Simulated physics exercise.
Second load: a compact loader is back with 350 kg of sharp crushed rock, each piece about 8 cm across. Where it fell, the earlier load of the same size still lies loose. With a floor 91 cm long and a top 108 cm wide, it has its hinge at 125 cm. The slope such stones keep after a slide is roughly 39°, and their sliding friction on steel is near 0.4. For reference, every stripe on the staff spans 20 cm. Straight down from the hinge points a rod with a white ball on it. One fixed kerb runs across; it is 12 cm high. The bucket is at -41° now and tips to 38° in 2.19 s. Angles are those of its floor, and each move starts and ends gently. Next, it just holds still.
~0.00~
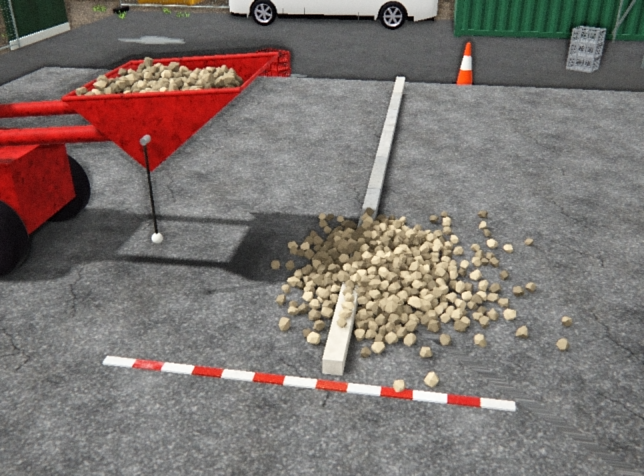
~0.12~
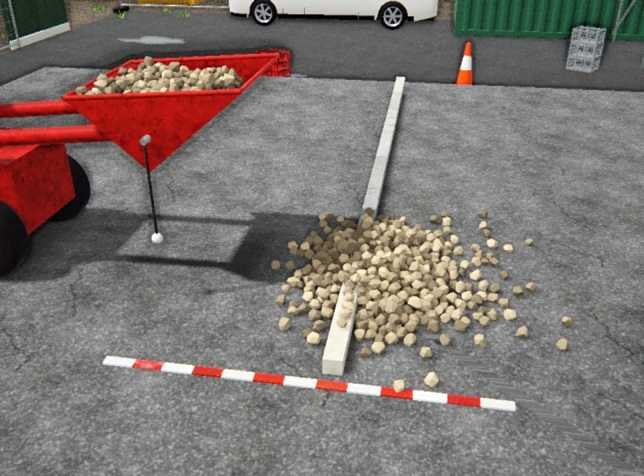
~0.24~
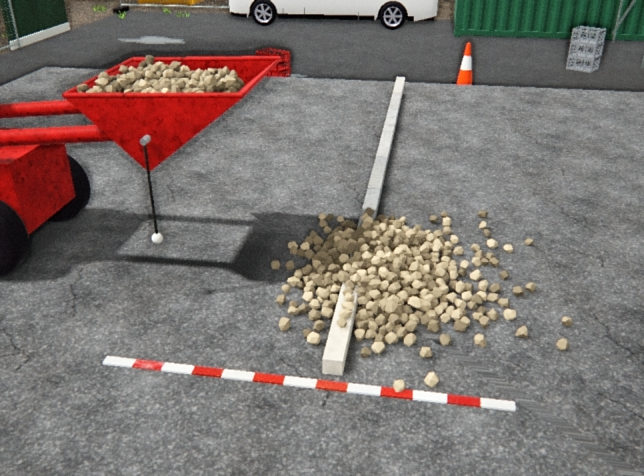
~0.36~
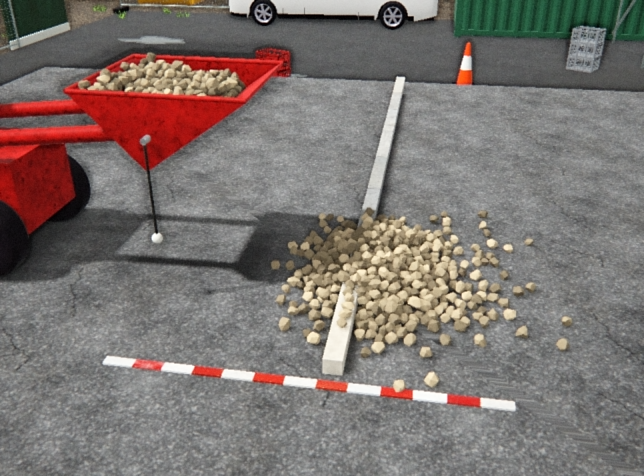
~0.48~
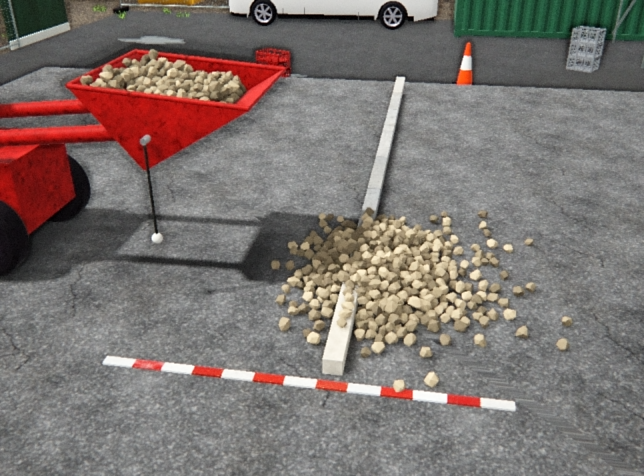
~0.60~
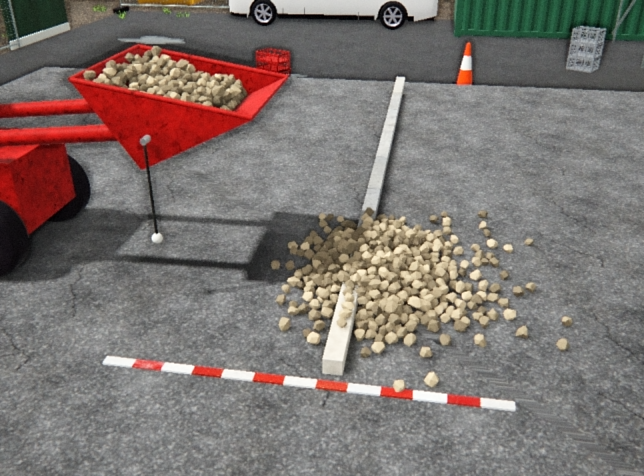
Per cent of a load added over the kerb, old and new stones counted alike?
Some 0 %.
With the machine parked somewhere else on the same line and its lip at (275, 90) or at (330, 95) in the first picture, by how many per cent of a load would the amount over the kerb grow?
First place about 0 %, second about 50 %.
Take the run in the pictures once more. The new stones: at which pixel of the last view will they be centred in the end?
(291, 257).
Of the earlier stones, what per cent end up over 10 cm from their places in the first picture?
0 %.
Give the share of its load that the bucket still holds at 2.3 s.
Roughly 40 per cent remains inside.
After 1.6 s the floor is at 26°; in per cent of one load, 99 in the bucket, 29 on this side of the kerb, 71 over the kerb; the foremost stones are at (529, 290).
After 2.3 s the floor is at 38°; in per cent of one load, 40 in the bucket, 89 on this side of the kerb, 71 over the kerb; the foremost stones are at (529, 290).
After 2.6 s the floor is at 38°; in per cent of one load, 7 in the bucket, 122 on this side of the kerb, 71 over the kerb; the foremost stones are at (529, 290).
After 5.3 s the floor is at 38°; in per cent of one load, 0 in the bucket, 129 on this side of the kerb, 71 over the kerb; the foremost stones are at (529, 290). Net gain over the kerb, 0.
